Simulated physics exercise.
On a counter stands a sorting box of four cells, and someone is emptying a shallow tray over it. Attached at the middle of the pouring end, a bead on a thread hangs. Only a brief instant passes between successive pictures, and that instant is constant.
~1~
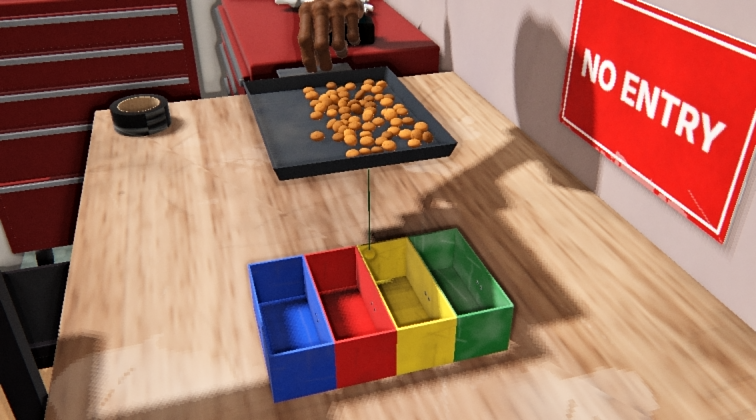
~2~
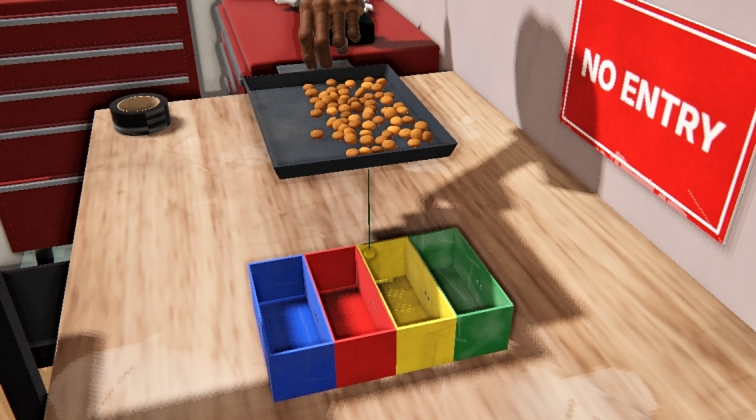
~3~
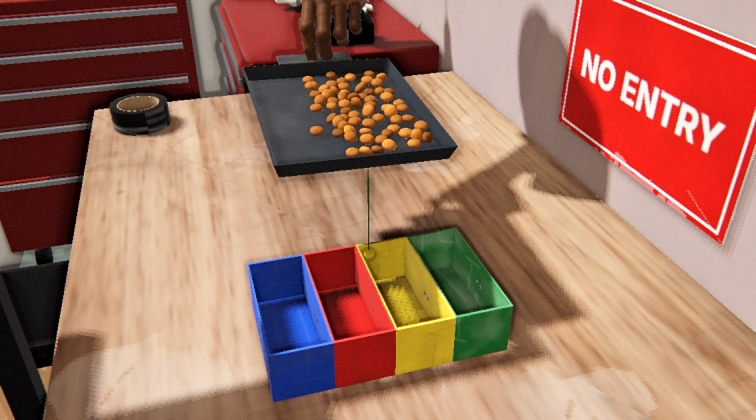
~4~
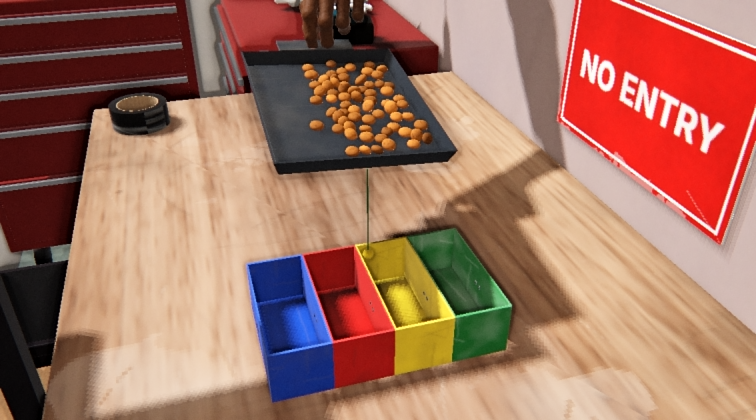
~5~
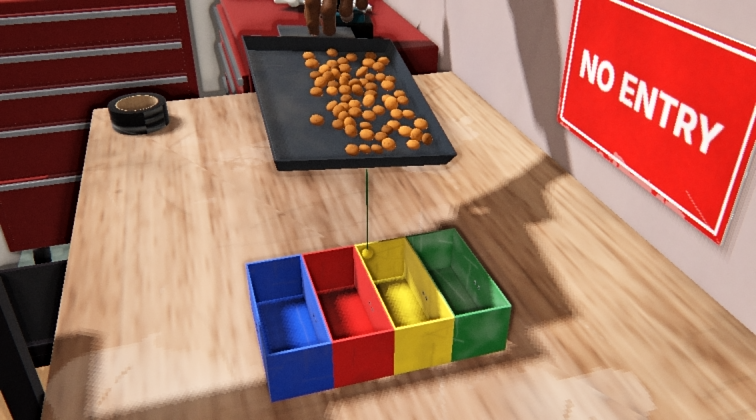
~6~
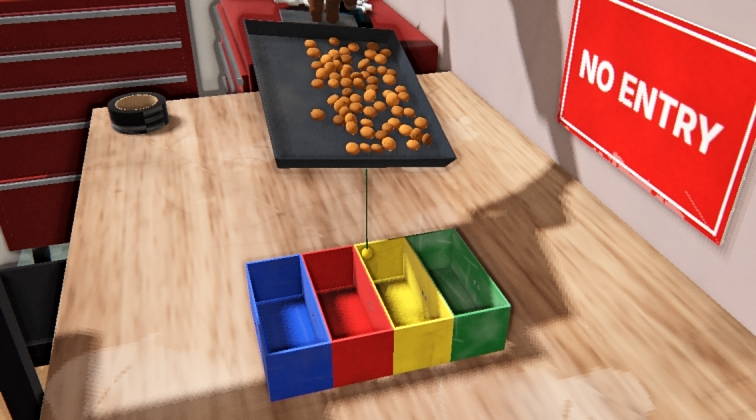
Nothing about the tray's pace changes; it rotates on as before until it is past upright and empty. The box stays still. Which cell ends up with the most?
The green cell.
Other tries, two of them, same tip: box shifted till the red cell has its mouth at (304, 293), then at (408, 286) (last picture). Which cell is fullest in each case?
One: The green cell. Two: That yellow cell.
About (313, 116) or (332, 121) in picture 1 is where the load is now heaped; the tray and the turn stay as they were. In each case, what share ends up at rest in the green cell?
Some 70 and then some 60 per cent.
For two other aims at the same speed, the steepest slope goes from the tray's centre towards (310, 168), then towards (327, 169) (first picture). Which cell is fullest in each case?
Case 1 - blue. Case 2 - the blue cell.
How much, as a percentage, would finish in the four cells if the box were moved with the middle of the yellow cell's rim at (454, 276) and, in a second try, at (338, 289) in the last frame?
It would be roughly 100 per cent for the first and roughly 10 per cent for the second.
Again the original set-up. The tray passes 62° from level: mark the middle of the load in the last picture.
Roughly at (411, 130).
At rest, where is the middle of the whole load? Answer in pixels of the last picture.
Roughly at pixel (447, 297).
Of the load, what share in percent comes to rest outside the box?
Share: Approx. 0 %.
Soon after the last picture, tray tipped steeply; nearly all on the tray; a stray few falling or outside the box.
A little later, tray tipped past a quarter turn; a small part on the tray; about two thirds in the green cell; a small part in the yellow cell; a small part falling or outside the box.
Later still, tray tipped past a quarter turn; most in the green cell; a small part in the yellow cell; a small part falling or outside the box.
At rest, tray tipped past a quarter turn; most in the green cell; a small part in the yellow cell; none in the blue cell; none in the red cell; a small part outside the box.
